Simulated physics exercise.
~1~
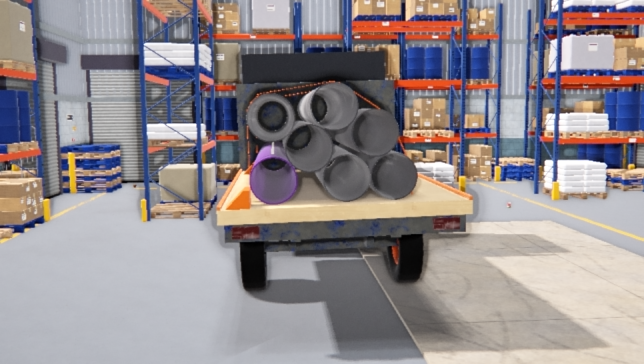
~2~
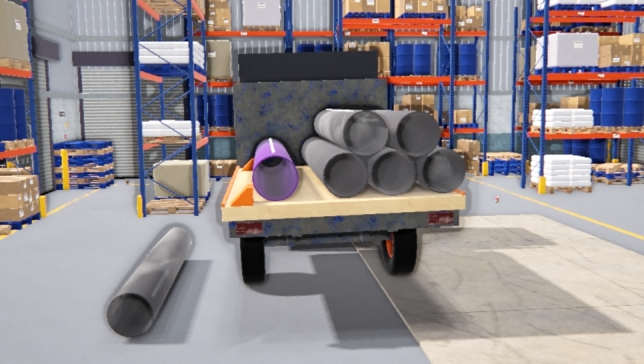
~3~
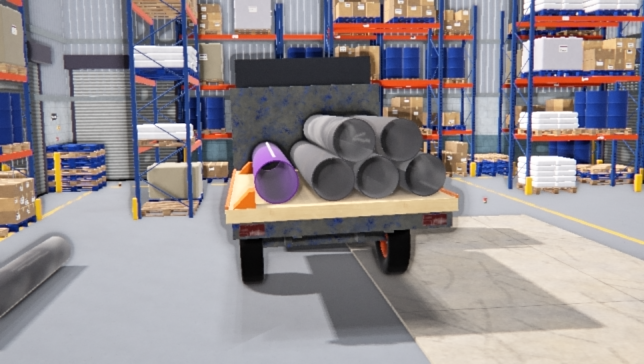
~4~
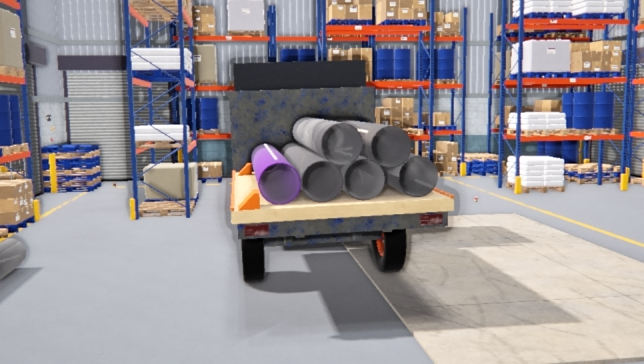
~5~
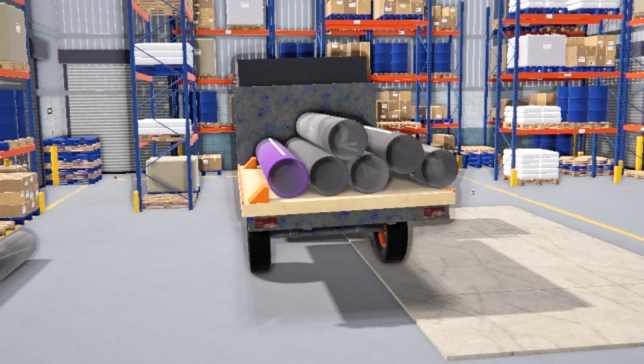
A grey pipe from the stack on the back of a parked flatbed lorry came off the left side and rolled away across the warehouse floor, while the others shifted and settled, with the purple one staying aboard at the left.
